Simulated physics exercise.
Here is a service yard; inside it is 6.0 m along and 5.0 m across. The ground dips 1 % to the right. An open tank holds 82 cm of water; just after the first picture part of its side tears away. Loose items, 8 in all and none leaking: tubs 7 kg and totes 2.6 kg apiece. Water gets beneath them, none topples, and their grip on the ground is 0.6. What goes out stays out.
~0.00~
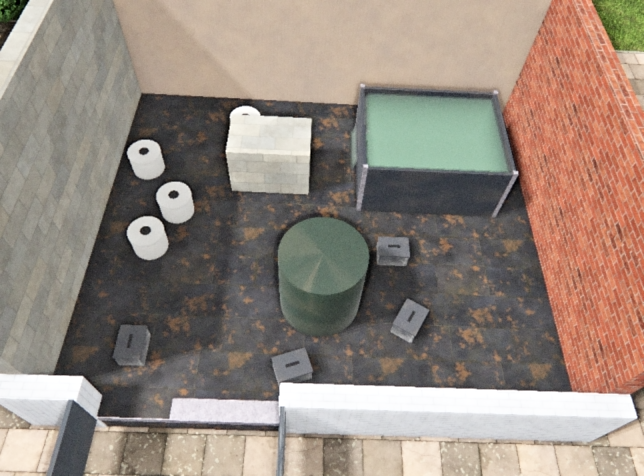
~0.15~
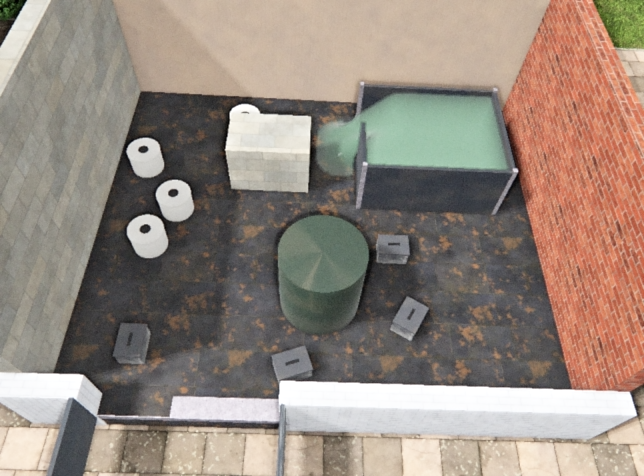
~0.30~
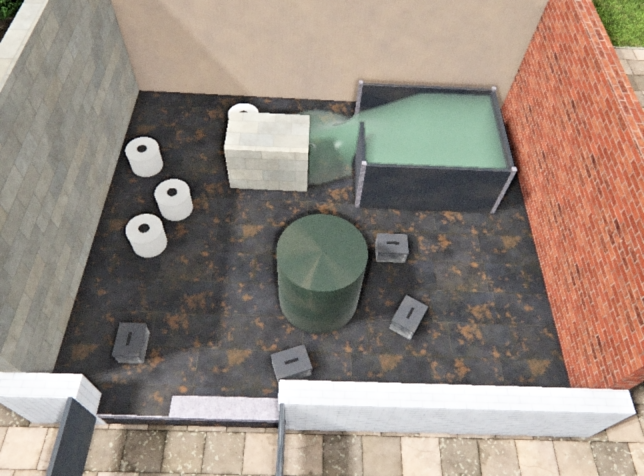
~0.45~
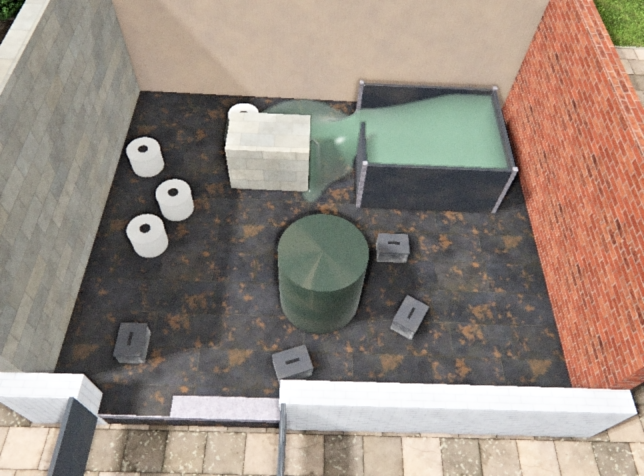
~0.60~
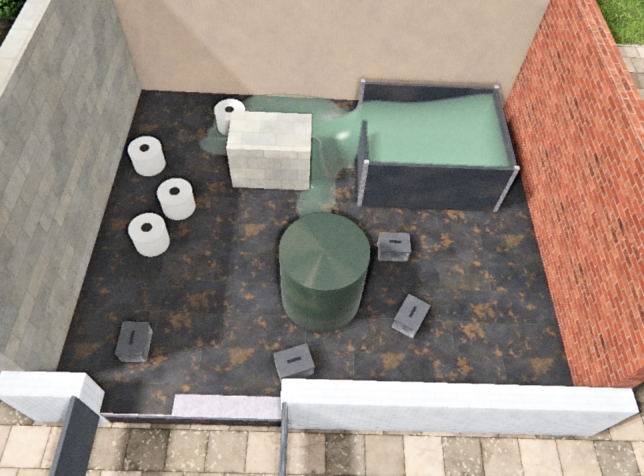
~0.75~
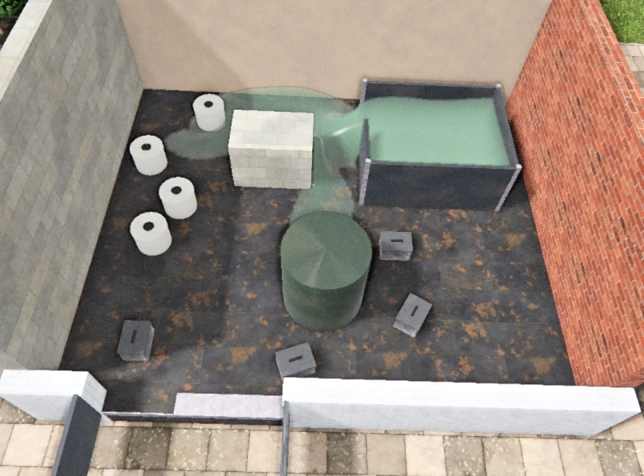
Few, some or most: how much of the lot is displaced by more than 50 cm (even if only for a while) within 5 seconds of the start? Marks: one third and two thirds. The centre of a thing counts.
That comes to at least two thirds.
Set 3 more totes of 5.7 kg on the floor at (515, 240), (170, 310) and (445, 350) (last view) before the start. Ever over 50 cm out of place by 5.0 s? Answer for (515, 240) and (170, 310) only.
In that order: Under, more.
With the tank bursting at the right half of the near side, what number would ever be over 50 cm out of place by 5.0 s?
In that case 5 of them.
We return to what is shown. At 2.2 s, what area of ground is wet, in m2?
Roughly 15 m2.
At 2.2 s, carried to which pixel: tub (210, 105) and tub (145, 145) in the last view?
Near (135, 118) and (151, 172).
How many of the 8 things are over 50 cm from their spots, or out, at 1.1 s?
1 of them.
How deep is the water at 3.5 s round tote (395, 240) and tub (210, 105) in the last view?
About 2 and 6 cm.
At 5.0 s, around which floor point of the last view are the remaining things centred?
Near (427, 326).
After 1.1 s 1 of 8 are over 50 cm from their spots; 0 afloat.
After 2.2 s 2 of 8 are over 50 cm from their spots; 2 afloat.
After 3.5 s 7 of 8 are over 50 cm from their spots; 5 afloat.
After 5.0 s 8 of 8 are over 50 cm from their spots, and 8 have been at some point; 2 afloat.
